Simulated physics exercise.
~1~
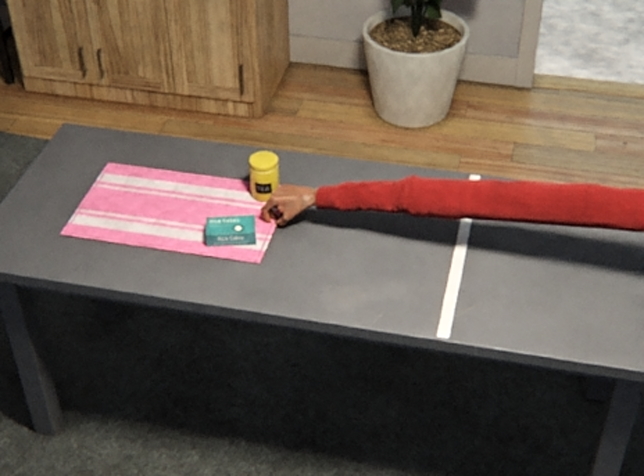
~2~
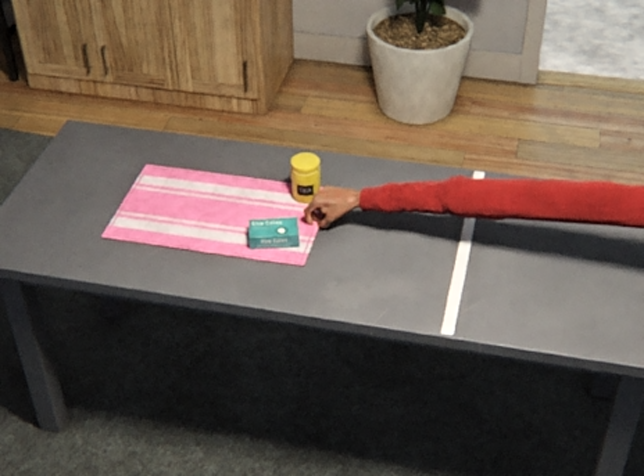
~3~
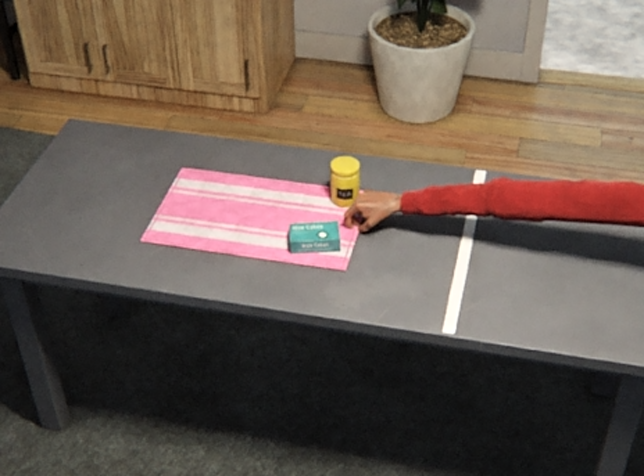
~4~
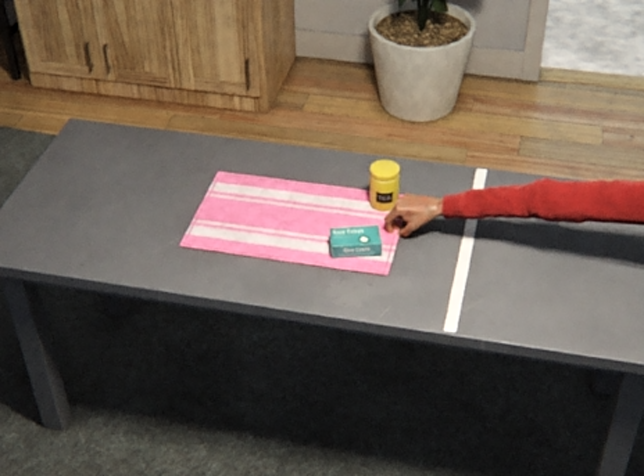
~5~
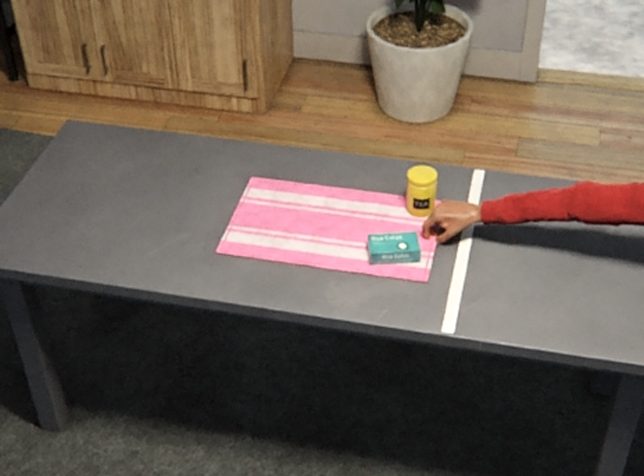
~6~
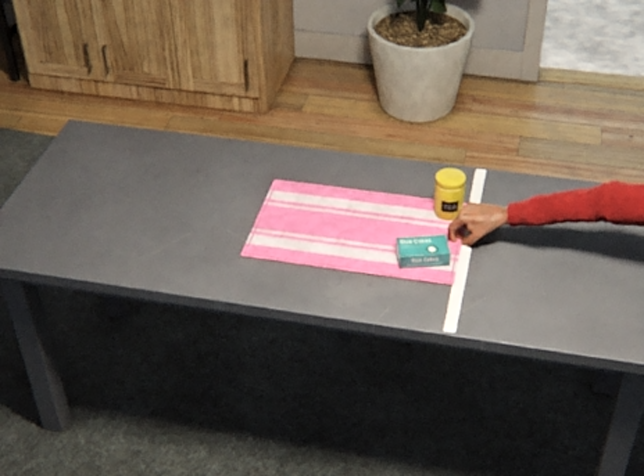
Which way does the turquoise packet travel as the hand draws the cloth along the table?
The turquoise packet travels to the right, riding on the pink cloth toward the white tape.
To begin with, a pink table runner with white stripes lies toward the left of a long gray table, carrying a turquoise packet and an upright yellow jar near its right end. A hand in a red sleeve, reaching in from the right, holds the edge of the cloth. The hand draws the runner steadily to the right, toward a strip of white tape across the table. The packet and the jar ride along with it. Finally, the hem reaches the tape, with the packet still on the cloth and the jar still standing on it.
